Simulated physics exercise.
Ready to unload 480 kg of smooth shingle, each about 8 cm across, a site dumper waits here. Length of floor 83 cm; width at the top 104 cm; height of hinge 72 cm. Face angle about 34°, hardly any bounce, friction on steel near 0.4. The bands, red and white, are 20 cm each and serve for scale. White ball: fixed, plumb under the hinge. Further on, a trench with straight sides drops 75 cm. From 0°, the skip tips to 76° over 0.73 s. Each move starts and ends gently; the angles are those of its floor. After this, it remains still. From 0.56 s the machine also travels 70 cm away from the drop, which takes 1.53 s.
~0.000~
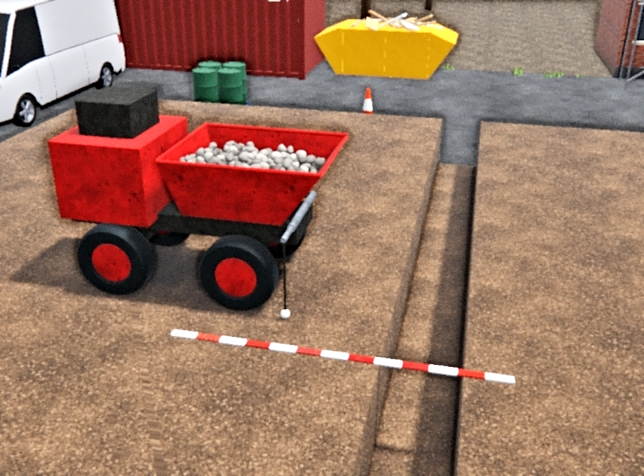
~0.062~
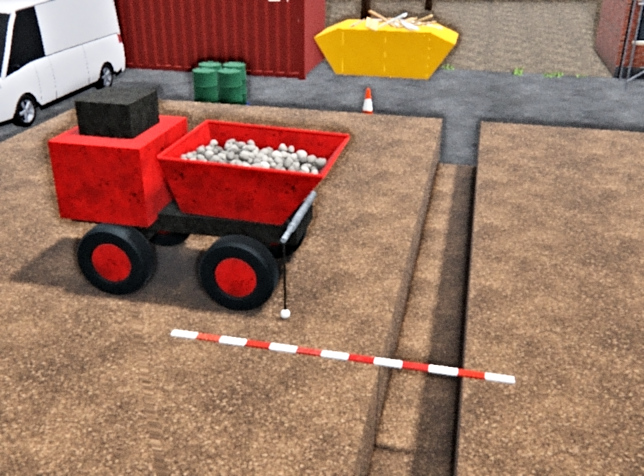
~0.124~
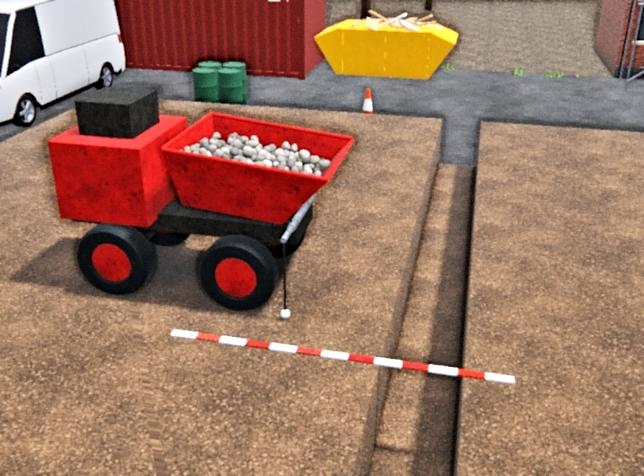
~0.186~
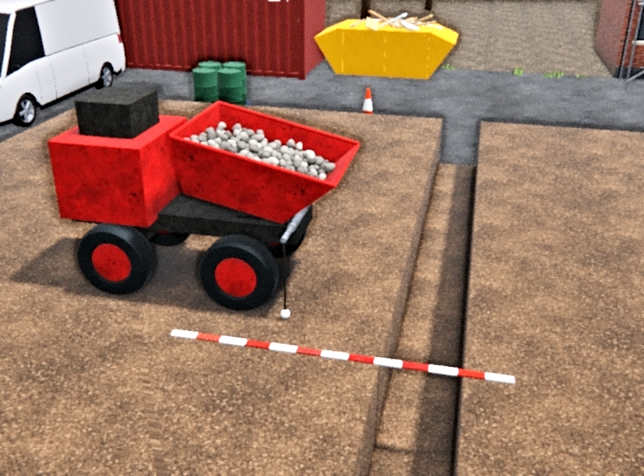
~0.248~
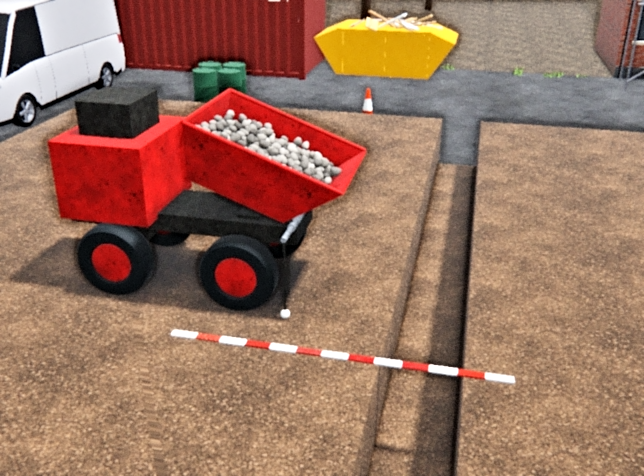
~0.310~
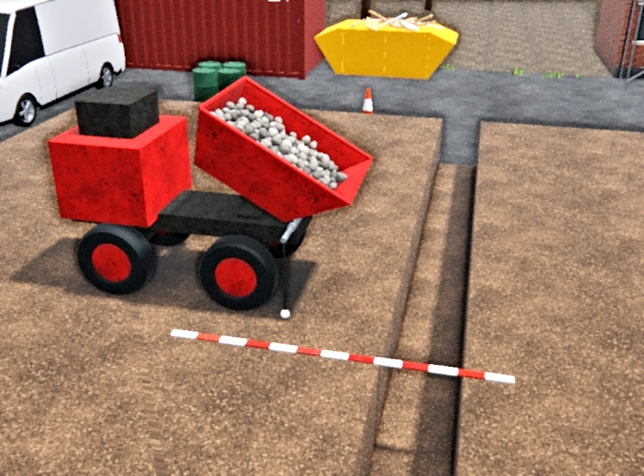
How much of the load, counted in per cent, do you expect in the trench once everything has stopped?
I expect around 80 per cent in the trench.
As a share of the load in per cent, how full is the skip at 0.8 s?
About 85% remains inside.
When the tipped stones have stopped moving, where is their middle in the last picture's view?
The middle should be near (423, 362).
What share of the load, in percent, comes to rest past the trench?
Some 0 per cent of the load.
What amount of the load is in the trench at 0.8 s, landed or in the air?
Roughly 5 percent of the load.
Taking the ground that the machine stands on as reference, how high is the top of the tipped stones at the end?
The top ends up around 16 cm above the machine's ground.
After 0.6 s the floor is at 64°; 100 % in the skip; the foremost stones are at (352, 212).
After 0.8 s the floor is at 76°; 84 % in the skip, 11 % short of the trench, 5 % in the trench; the foremost stones are at (410, 267).
After 2.5 s the floor is at 76°; 0 % in the skip, 21 % short of the trench, 78 % in the trench, 1 % past the trench; the foremost stones are at (580, 360).
After 5.1 s the floor is at 76°; 0 % in the skip, 21 % short of the trench, 78 % in the trench, 1 % past the trench; the foremost stones are at (585, 365).
